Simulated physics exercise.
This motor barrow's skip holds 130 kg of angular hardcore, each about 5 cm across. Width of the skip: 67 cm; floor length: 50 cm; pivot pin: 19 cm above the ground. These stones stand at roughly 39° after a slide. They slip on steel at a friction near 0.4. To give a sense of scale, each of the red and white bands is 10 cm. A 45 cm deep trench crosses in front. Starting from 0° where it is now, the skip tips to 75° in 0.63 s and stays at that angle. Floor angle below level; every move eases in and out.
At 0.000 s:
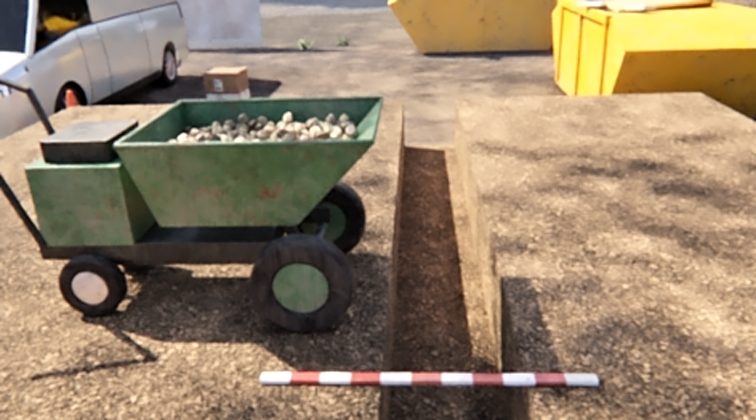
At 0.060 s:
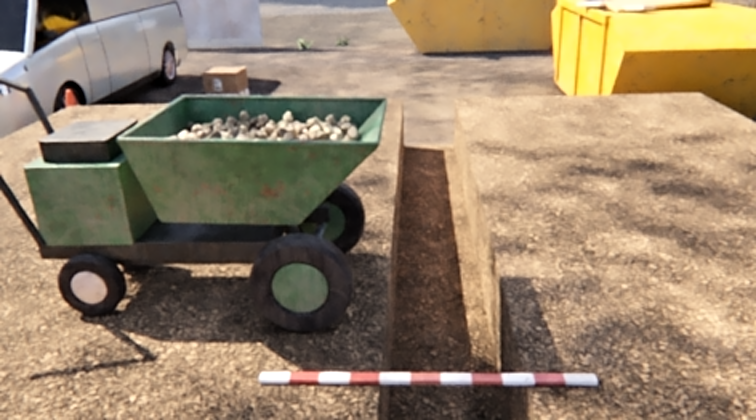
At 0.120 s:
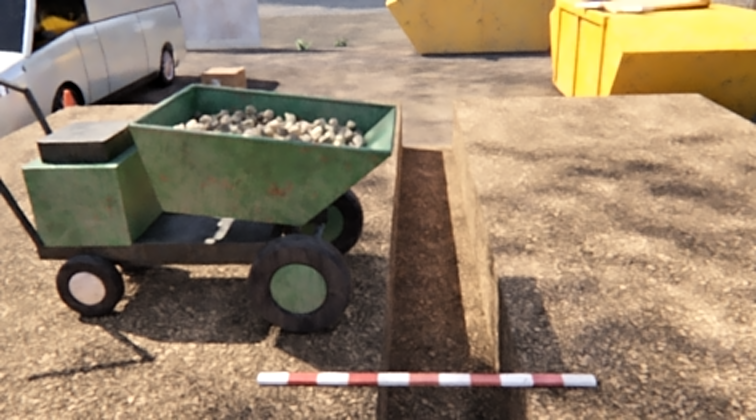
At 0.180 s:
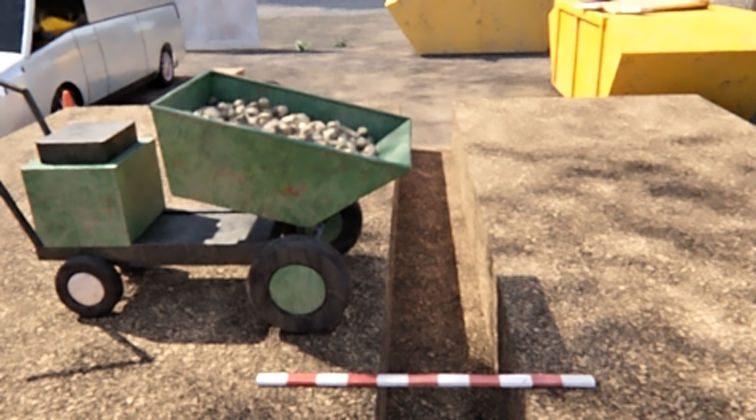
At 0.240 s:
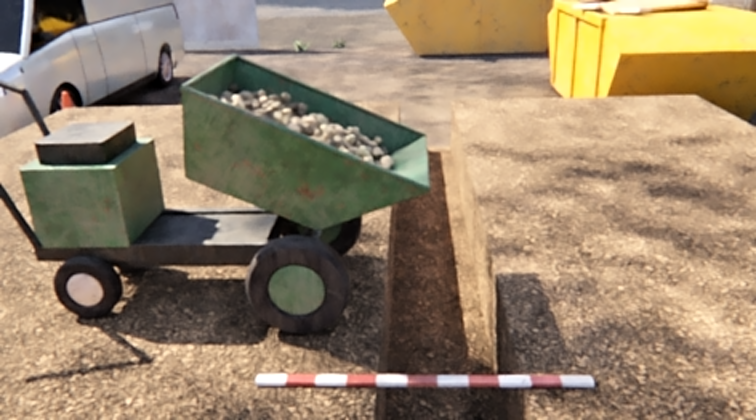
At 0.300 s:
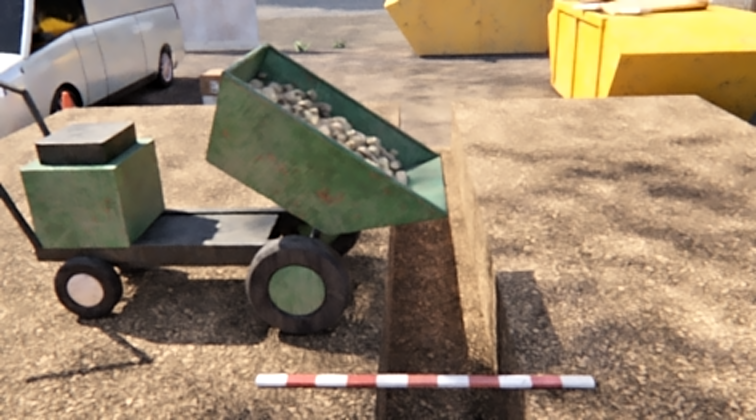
In the video, a green motor barrow loaded with stones stands beside a narrow trench, behind a red and white striped pole, and its skip steadily tilts, the left end rising while the lip lowers over the trench.
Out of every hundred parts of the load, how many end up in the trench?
Close to 63 in a hundred.
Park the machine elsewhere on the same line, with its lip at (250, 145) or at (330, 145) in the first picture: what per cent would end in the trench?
70 and 95 %.
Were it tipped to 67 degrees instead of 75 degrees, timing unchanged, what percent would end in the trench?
With that change, near 55 per cent.
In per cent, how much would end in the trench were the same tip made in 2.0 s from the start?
Around 85 per cent would end in the trench.
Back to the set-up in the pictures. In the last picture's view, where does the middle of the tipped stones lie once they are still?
Their middle ends up near (484, 357).
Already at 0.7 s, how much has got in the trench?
Something like 15 in a hundred.
After 0.5 s the floor is at 63°; 100 % in the skip; the foremost stones are at (441, 236).
After 0.7 s the floor is at 75°; 74 % in the skip, 17 % in the trench, 9 % past the trench; the foremost stones are at (541, 287).
After 1.1 s the floor is at 75°; 15 % in the skip, 48 % in the trench, 37 % past the trench; the foremost stones are at (718, 277).
After 3.0 s the floor is at 75°; 0 % in the skip, 63 % in the trench, 37 % past the trench; the foremost stones are past the picture's edge.
